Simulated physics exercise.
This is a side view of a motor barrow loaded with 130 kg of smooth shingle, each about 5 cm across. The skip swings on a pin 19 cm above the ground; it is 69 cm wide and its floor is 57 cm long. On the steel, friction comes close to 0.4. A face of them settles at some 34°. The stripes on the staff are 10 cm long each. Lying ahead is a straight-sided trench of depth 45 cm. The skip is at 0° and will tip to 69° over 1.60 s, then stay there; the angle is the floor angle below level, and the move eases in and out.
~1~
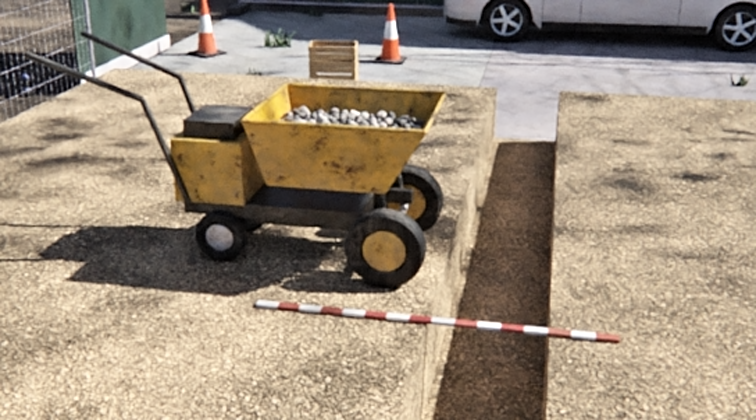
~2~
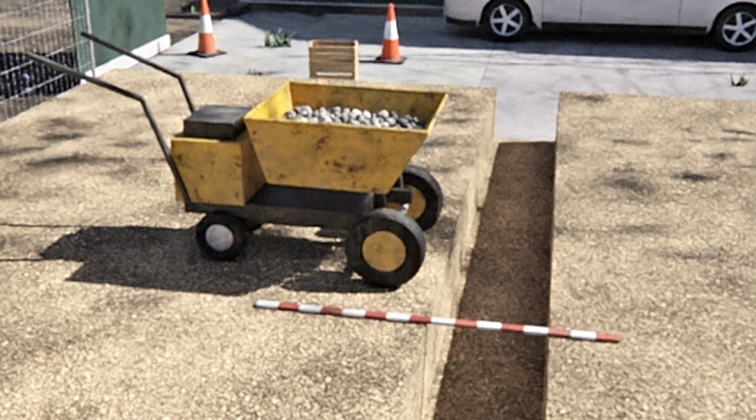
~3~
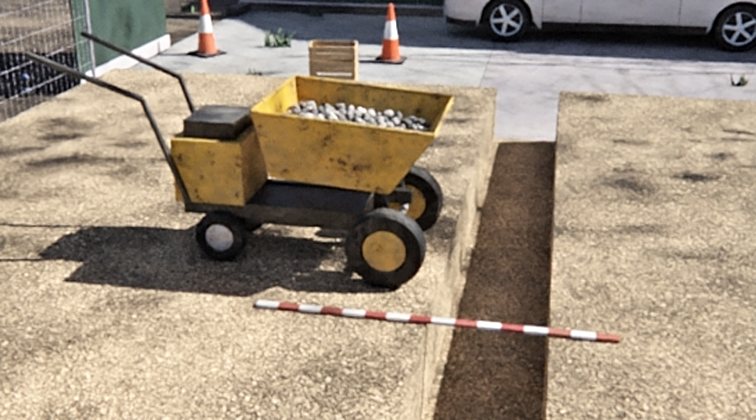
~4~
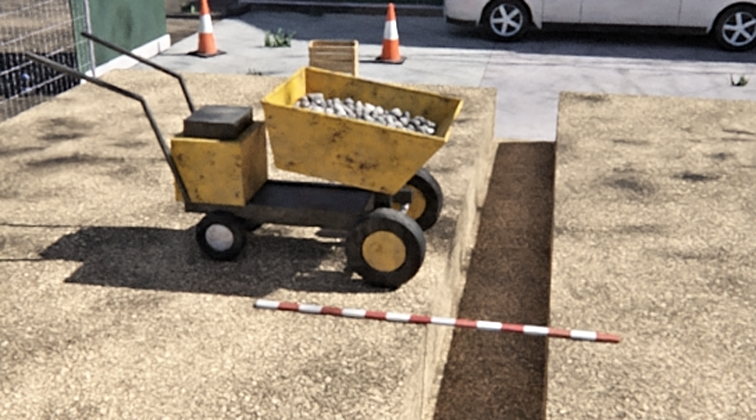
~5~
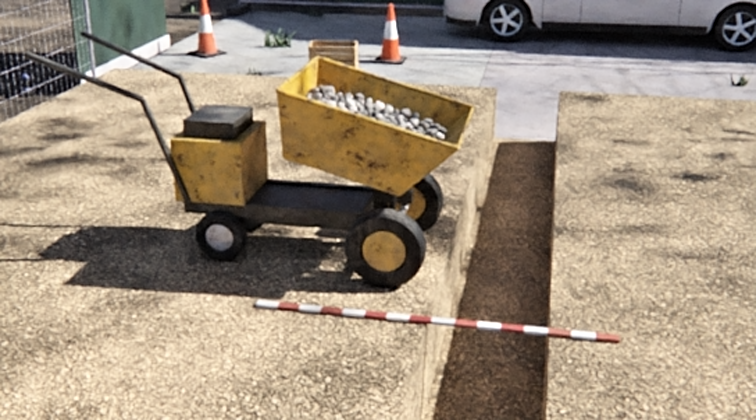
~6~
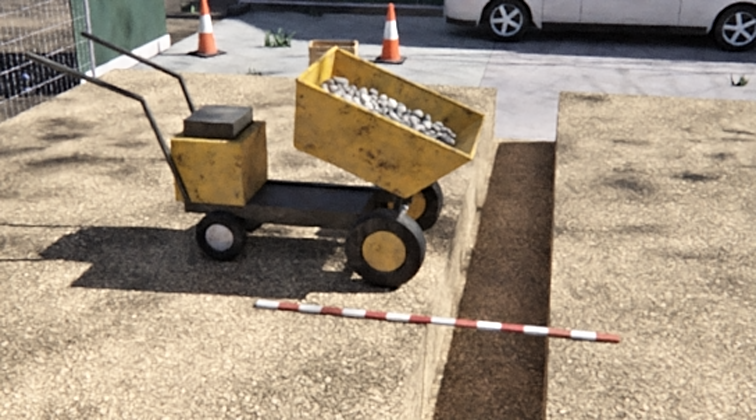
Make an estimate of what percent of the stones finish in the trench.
About 62 percent.
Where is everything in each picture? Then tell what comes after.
Lip at (425, 132), floor tilted 0°, highest stones at (336, 122), in the first frame.
Lip at (428, 133), floor tilted 1°, highest stones at (324, 119), in the second frame.
Lip at (435, 136), floor tilted 4°, highest stones at (308, 112), in the third frame.
The skip is at 9°, its lip at (445, 141); the top of the load is at (317, 105), in the fourth frame.
The skip is at 15°, its lip at (458, 149); the top of the load is at (322, 96), in the fifth frame.
Lip at (471, 159), floor tilted 22°, highest stones at (334, 87), in the sixth frame.
Then, 0.6 s after the last picture the floor is at 58°, 100 % in the skip; the foremost stones are at (510, 198).
Then, 1.1 s after the last picture the floor is at 69°, 66 % in the skip, 12 % in the trench, 22 % past the trench; the foremost stones are at (626, 265).
Then, 1.4 s after the last picture the floor is at 69°, 40 % in the skip, 23 % in the trench, 38 % past the trench; the foremost stones are at (714, 277).
Then, 3.4 s after the last picture the floor is at 69°, 0 % in the skip, 62 % in the trench, 38 % past the trench; the foremost stones are past the picture's edge.
